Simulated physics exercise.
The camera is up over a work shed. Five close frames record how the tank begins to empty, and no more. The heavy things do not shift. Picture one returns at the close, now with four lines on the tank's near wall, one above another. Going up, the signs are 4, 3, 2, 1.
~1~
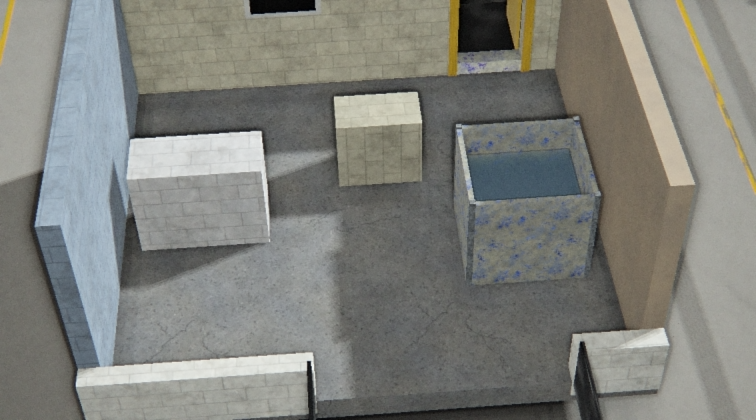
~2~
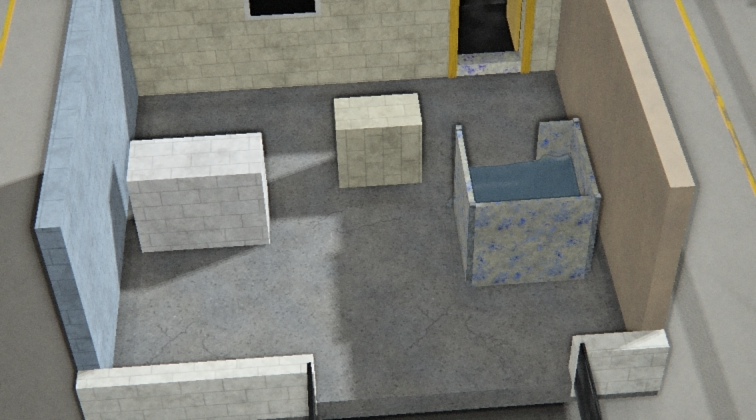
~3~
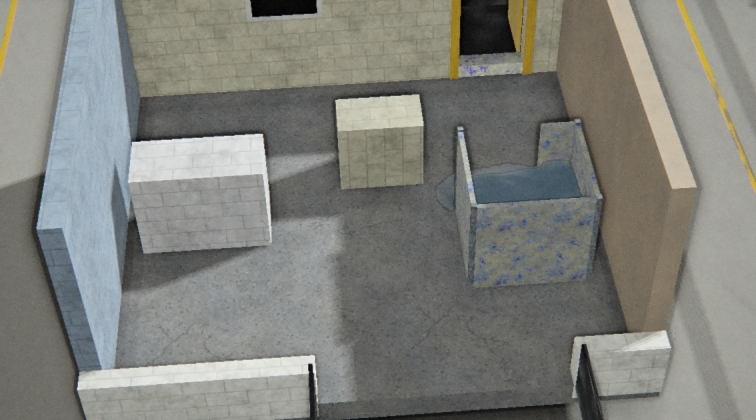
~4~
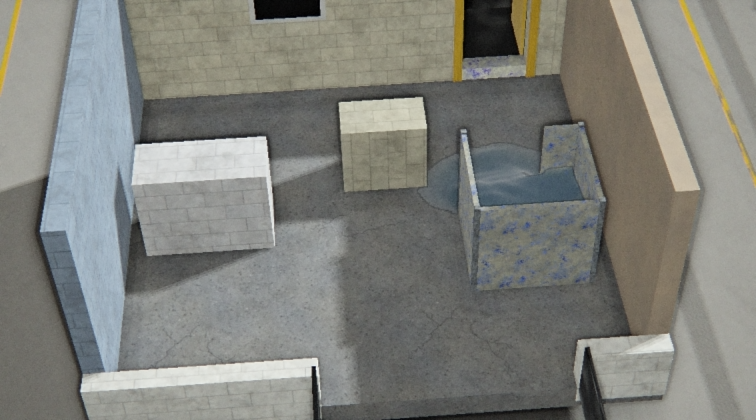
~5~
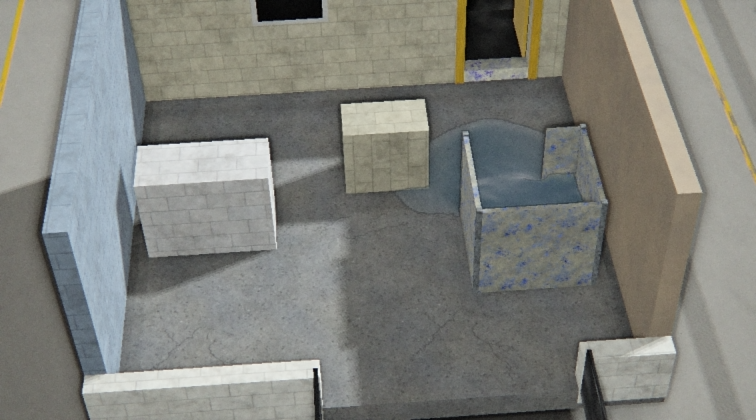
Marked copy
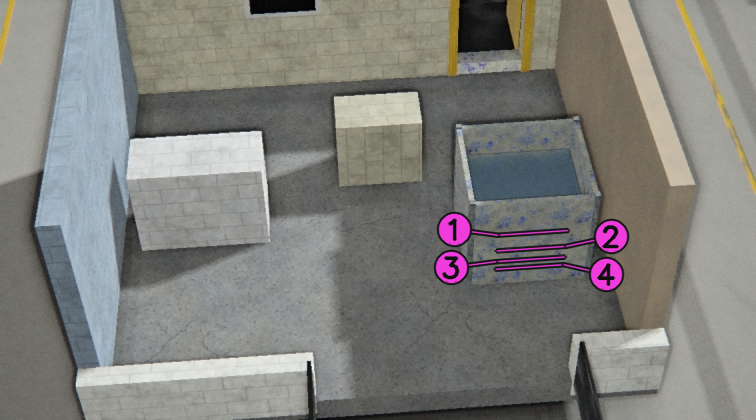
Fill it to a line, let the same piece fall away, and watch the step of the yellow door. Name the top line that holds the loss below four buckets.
Mark 2.
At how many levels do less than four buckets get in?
Three.
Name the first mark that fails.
It is 1.
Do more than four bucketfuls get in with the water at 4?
No, that is safe.
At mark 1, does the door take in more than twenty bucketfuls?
No, it does not.
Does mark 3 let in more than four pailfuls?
No.
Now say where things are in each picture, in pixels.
Water in the tank at rest, its middle at (524, 186); foot of the yellow doorway at (489, 72); open gate at (443, 340), in the first picture.
Water covers 1 % of the ground, its front hidden from here, in the second picture.
Front seen at (450, 190), 3 % of the ground wet, in the third picture.
Front seen at (440, 172), 6 % of the ground wet, in the fourth picture.
Front seen at (443, 148), 11 % of the ground wet, in the fifth picture.
On the marked copy, 1 at (533, 232); 2 at (531, 248); 3 at (530, 259); 4 at (529, 267); from the bottom up 4, 3, 2, 1.
For mark 1, about 9 bucketfuls get in.
For mark 2, a bucket or two gets in.
For mark 3, nothing gets over.
For mark 4, nothing gets over.
